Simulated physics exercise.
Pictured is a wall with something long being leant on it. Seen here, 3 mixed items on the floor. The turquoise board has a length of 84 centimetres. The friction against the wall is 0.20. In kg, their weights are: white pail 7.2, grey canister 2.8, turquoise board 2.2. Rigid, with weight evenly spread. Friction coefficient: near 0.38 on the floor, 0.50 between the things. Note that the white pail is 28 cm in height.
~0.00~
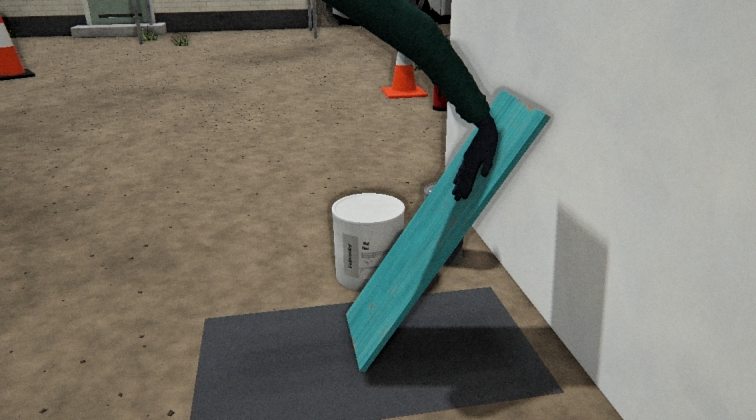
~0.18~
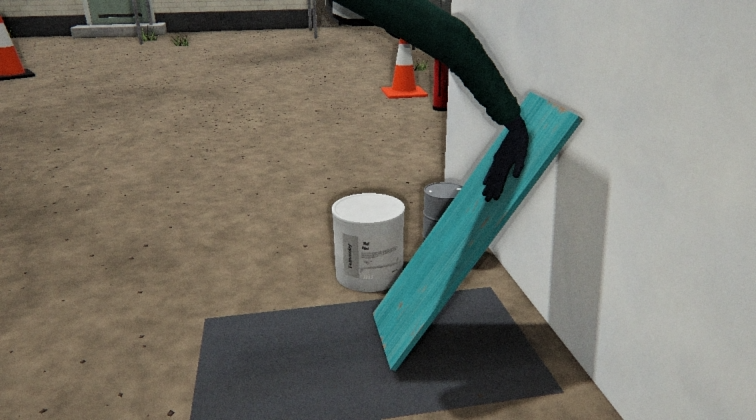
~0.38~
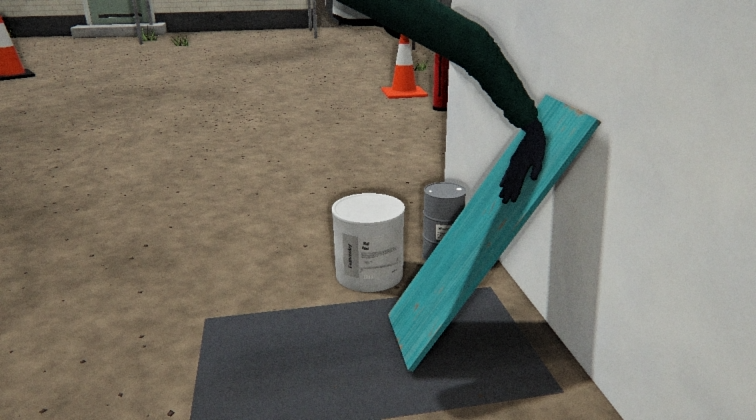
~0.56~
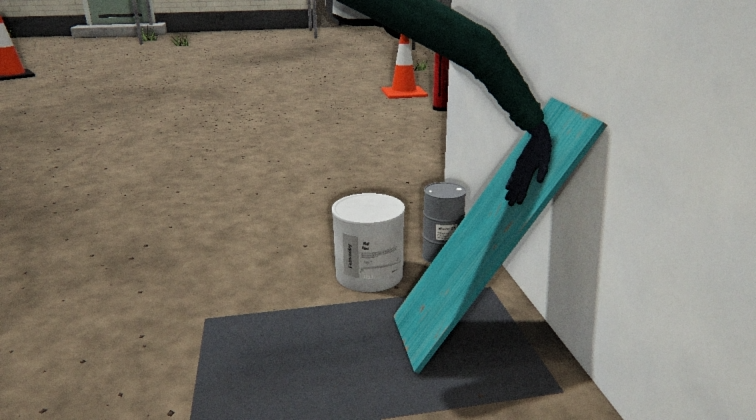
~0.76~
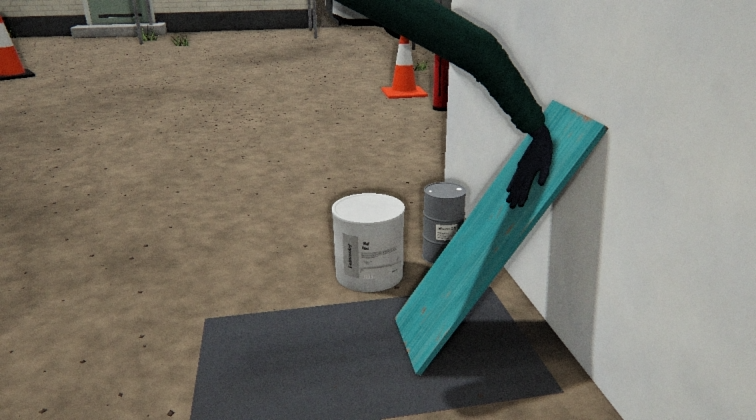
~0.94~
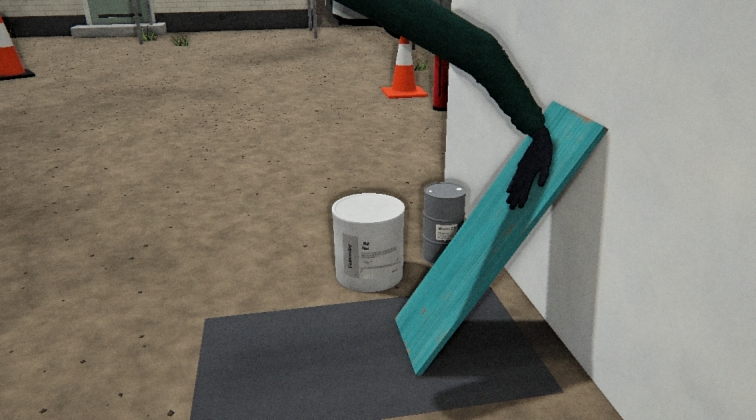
A turquoise board, tilted on a dark mat and held by a gloved hand, shifts right past a white pail, uncovering a grey canister behind, then rests against the white wall with the hand still on it.
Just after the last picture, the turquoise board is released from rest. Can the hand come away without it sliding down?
Yes.
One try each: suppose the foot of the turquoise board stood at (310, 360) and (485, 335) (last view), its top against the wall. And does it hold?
First time round it collapses; second time round it does not slip.
After 1.04 s, nothing has stirred.
After 1.44 s, turquoise board resting near (487, 237).
At rest (2.2 s), all 3 in place, give or take 10 cm. Seen from the same camera at the end, turquoise board near (487, 237). The board stays up.
